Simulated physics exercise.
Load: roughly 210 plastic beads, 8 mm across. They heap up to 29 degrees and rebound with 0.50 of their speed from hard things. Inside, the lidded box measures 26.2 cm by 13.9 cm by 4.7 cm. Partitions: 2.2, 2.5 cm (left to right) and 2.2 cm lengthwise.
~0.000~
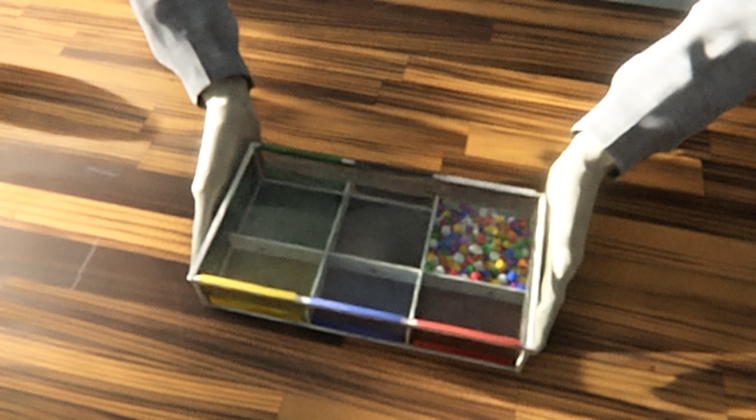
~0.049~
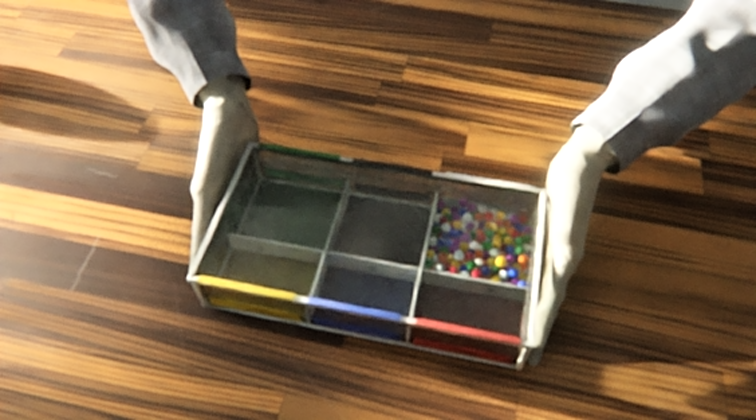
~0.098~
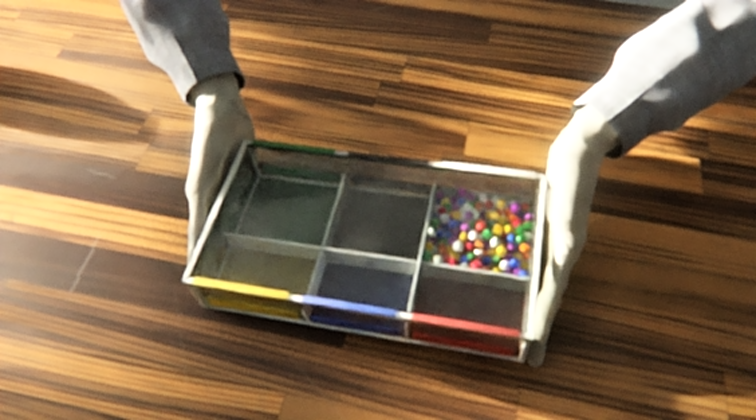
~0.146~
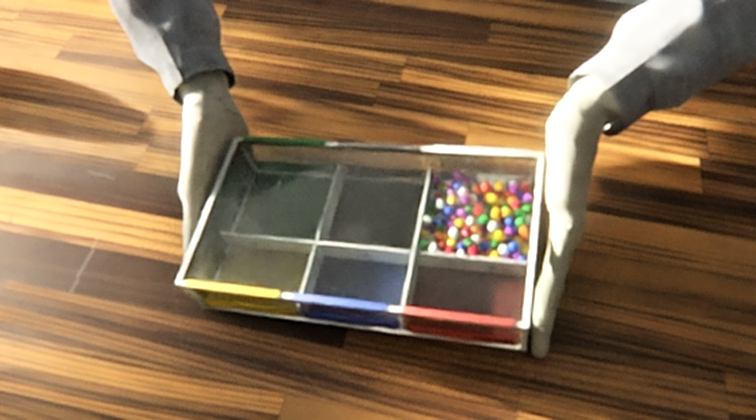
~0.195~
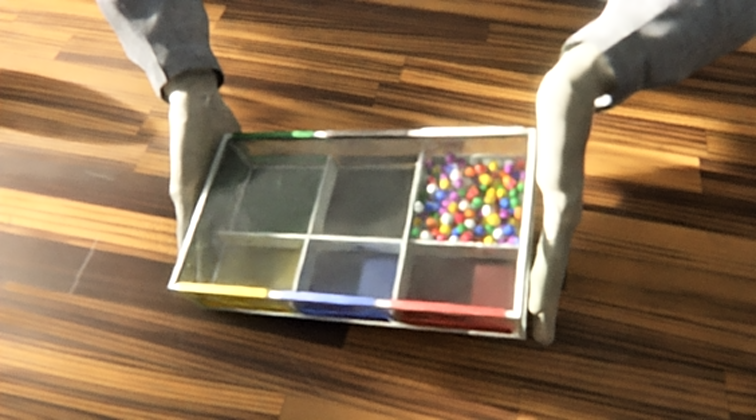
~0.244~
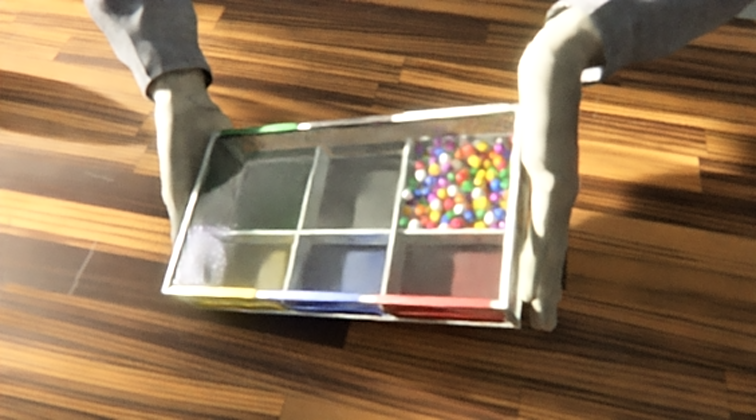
Two hands held a clear box with six compartments above a wooden floor and gradually tilted it, shifting it slightly left, while the colorful beads stayed in the top right compartment and the others remained empty.
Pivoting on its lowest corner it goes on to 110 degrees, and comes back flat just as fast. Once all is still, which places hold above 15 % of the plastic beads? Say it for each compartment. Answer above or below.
Red: Below, blue: Below, green: Below, yellow: Above, white: Below, black: Below.
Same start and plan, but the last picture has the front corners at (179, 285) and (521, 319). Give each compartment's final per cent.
Red 0, blue 5, green 5, yellow 95, white 0, black 0.
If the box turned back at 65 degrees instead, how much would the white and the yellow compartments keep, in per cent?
In that case white 40; yellow 15.
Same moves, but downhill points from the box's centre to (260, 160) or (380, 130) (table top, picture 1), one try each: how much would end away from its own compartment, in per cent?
Some 75 and 15 per cent.
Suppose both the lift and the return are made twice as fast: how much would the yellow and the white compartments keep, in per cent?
Then: Yellow 50; white 5.
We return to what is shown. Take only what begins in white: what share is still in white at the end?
Roughly 0 per cent.
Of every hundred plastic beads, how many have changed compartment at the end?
Roughly 100 per cent.
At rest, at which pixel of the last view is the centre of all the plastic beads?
At about (251, 281).
After 1.00 s, tilt 109 degrees; red 10 %, blue 20 %, yellow 40 %, white 15 %, black 15 %.
After 1.50 s, tilt 47 degrees; blue 5 %, green 5 %, yellow 90 %.
Then, at 2.07 s, tilt 0 degrees; blue 5 %, green 5 %, yellow 90 %.
In the end, at 2.5 s, red 0 %, blue 5 %, green 5 %, yellow 90 %, white 0 %, black 0 %.
